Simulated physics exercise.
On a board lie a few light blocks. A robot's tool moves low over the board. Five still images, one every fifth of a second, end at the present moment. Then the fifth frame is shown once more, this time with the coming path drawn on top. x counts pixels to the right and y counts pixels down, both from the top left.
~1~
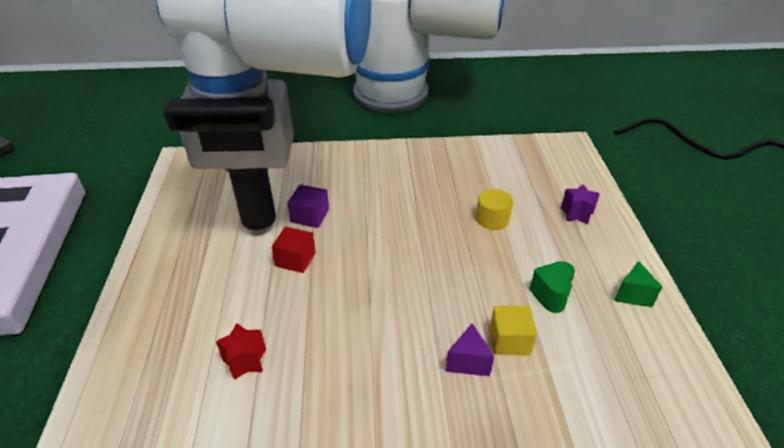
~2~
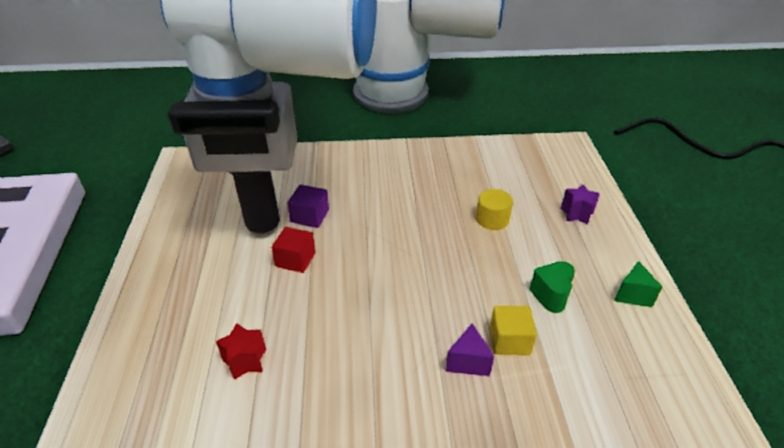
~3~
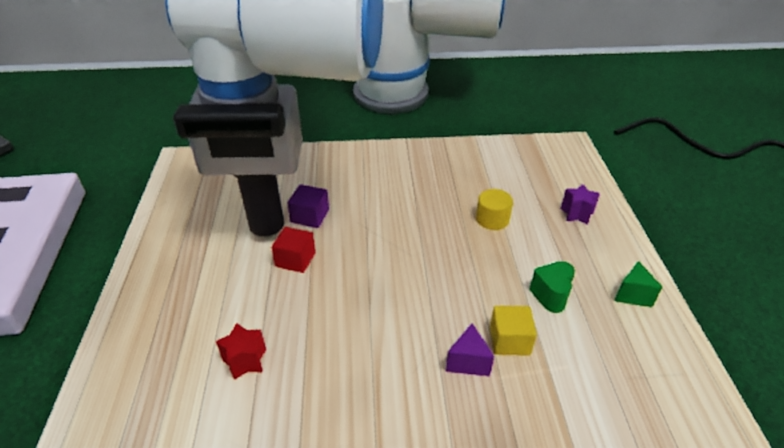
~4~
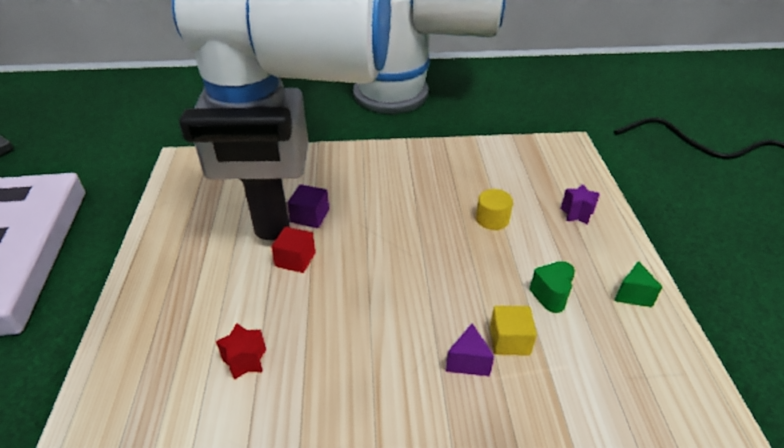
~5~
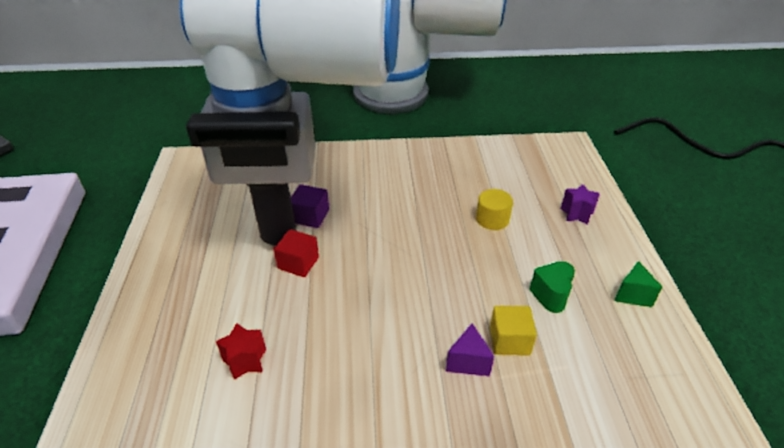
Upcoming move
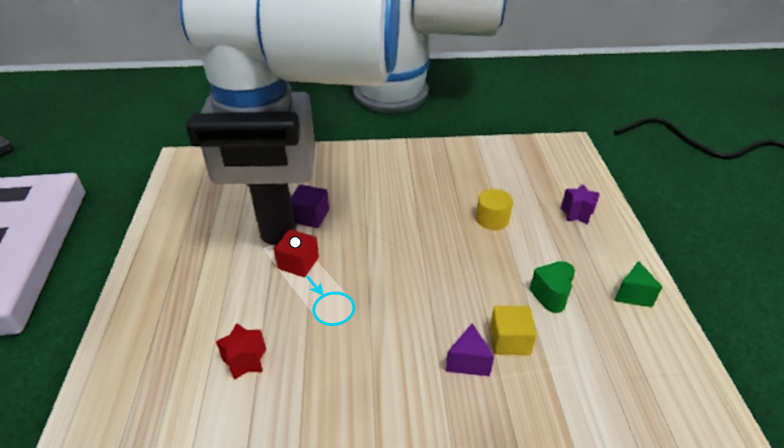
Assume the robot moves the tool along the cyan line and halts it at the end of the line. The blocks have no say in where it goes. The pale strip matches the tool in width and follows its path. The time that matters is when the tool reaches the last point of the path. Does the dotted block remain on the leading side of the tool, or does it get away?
By then it is in front of the tool.
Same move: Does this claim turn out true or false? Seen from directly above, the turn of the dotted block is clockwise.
The statement is true.
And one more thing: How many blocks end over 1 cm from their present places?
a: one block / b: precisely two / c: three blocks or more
My pick is a.
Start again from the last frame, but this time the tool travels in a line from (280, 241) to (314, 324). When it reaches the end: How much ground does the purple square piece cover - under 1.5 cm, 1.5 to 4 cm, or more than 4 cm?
Overall it shifts less than 1.5 cm.
The drawn path runs in a line from (280, 241) to (334, 308); the dot is on the red square piece.
What follows on the original path. One third of the way, tool at (295, 254); red square piece at (312, 262), turned 20° clockwise.
Two thirds of the way, tool at (313, 277); red square piece at (331, 287), turned 30° clockwise.
At the end, tool at (333, 300); red square piece at (351, 313), turned 35° clockwise; purple square piece not moved.
